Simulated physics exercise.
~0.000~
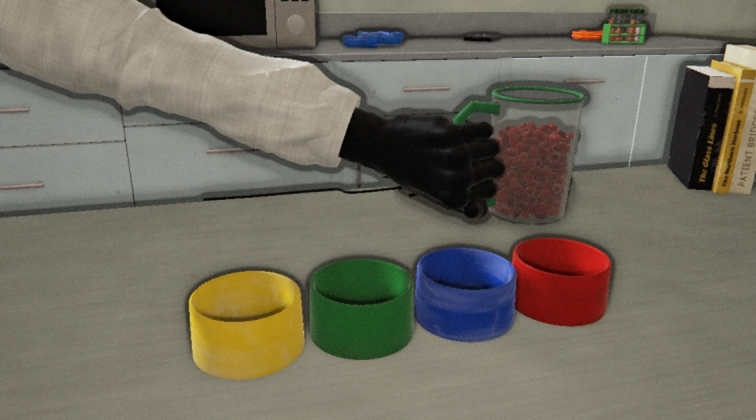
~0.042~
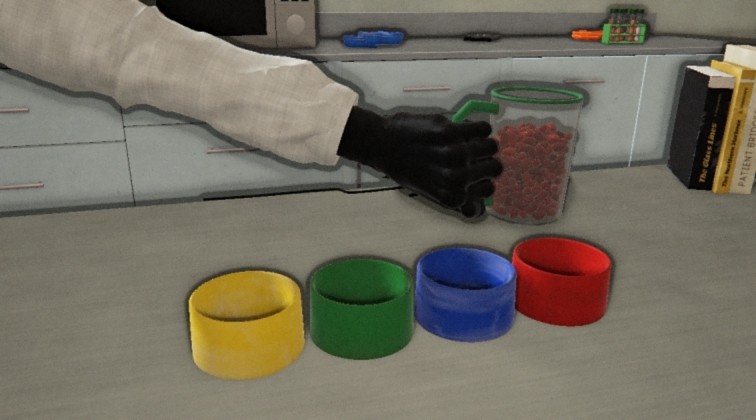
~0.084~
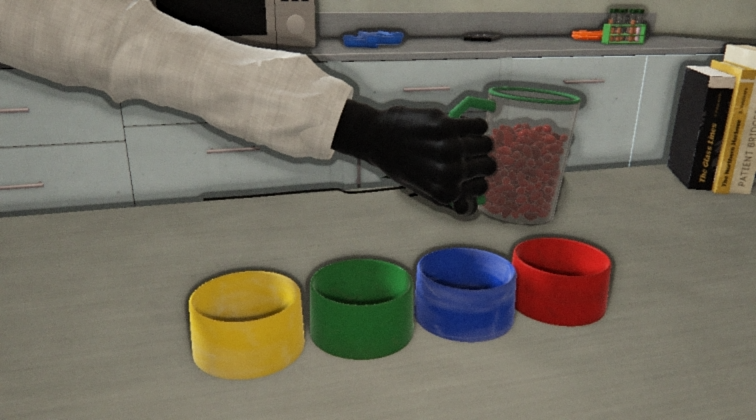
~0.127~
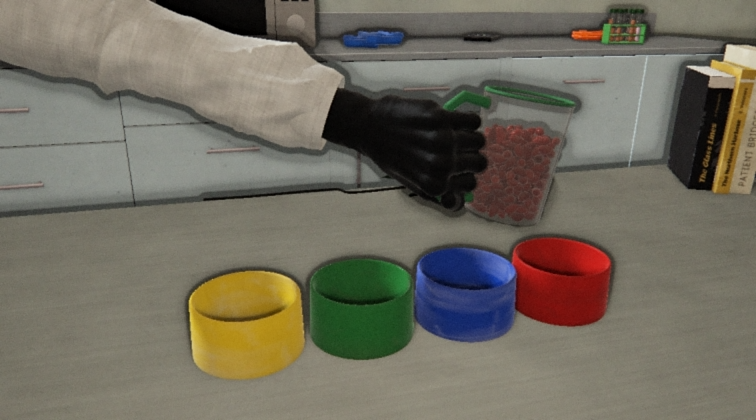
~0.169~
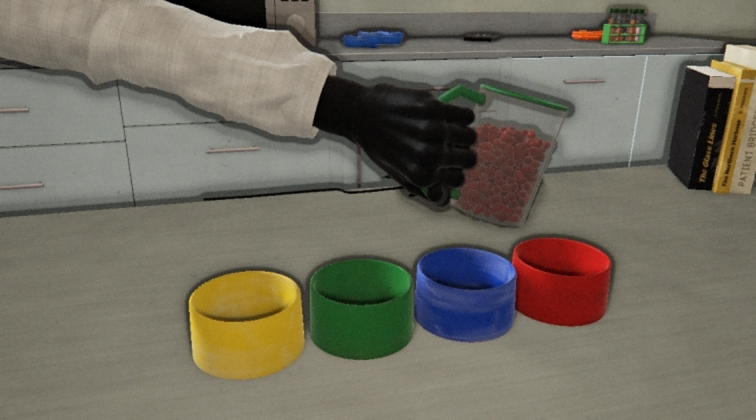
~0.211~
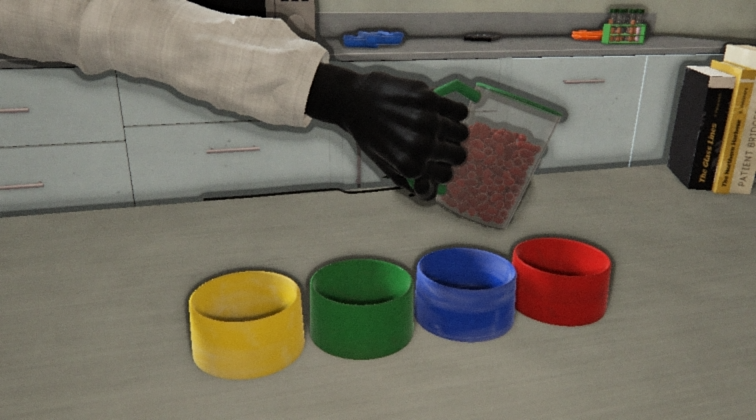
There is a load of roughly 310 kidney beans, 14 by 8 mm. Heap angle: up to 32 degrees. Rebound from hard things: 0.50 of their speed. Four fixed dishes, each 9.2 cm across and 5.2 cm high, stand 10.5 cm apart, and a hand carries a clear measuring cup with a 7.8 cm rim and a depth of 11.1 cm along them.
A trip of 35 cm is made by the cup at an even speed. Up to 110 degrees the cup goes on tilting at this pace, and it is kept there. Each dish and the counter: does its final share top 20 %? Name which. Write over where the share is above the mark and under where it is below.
Red: Under; blue: Under; green: Over; yellow: Over; counter: Under.
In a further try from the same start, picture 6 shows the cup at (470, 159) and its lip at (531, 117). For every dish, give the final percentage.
Final shares - red 0 %, blue 0 %, green 0 %, yellow 100 %.
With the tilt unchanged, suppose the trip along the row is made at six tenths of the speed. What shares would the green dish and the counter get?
Shares: Green 30, counter 10.
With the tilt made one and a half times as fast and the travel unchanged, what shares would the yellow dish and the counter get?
Then the yellow dish would get 20 and the counter 20.
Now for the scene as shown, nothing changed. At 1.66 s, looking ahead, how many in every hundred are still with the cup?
It should be near 20 per cent.
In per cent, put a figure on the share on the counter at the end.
Estimate: Near 10 per cent.
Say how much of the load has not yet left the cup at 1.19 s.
About 50 %.
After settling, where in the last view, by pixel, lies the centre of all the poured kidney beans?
Somewhere around (287, 325) in the final frame.
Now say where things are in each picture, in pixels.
The first picture shows cup at (531, 155), tilt 0 degrees, lip at (575, 93), moved 0.0 cm; middle of the pieces at (530, 166); red dish at (562, 257); blue dish at (467, 268); green dish at (362, 281); yellow dish at (246, 296).
The second picture shows cup at (530, 155), tilt 1 degrees, lip at (574, 94), moved 0.2 cm; middle of the pieces at (528, 166).
The third picture shows cup at (524, 155), tilt 4 degrees, lip at (571, 97), moved 0.7 cm; middle of the pieces at (523, 167).
The fourth picture shows cup at (515, 156), tilt 9 degrees, lip at (566, 101), moved 1.7 cm; middle of the pieces at (512, 168).
The fifth picture shows cup at (505, 157), tilt 15 degrees, lip at (560, 107), moved 2.7 cm; middle of the pieces at (501, 169).
The sixth picture shows cup at (494, 158), tilt 21 degrees, lip at (553, 113), moved 3.8 cm; middle of the pieces at (490, 170); red dish at (562, 257); blue dish at (467, 268); green dish at (362, 281); yellow dish at (246, 296). Its pace works out near 135 degrees a second; the hand travels 25 cm a second.
After 0.80 s, tilt 101 degrees; cup holds 100 %.
After 1.19 s, tilt 110 degrees; cup holds 50 %, green 40 %.
Then, at 1.66 s, tilt 110 degrees; cup holds 20 %, green 45 %, yellow 30 %.
By 3.0 s all is still; red 0 %, blue 0 %, green 45 %, yellow 50 %, counter 10 %.
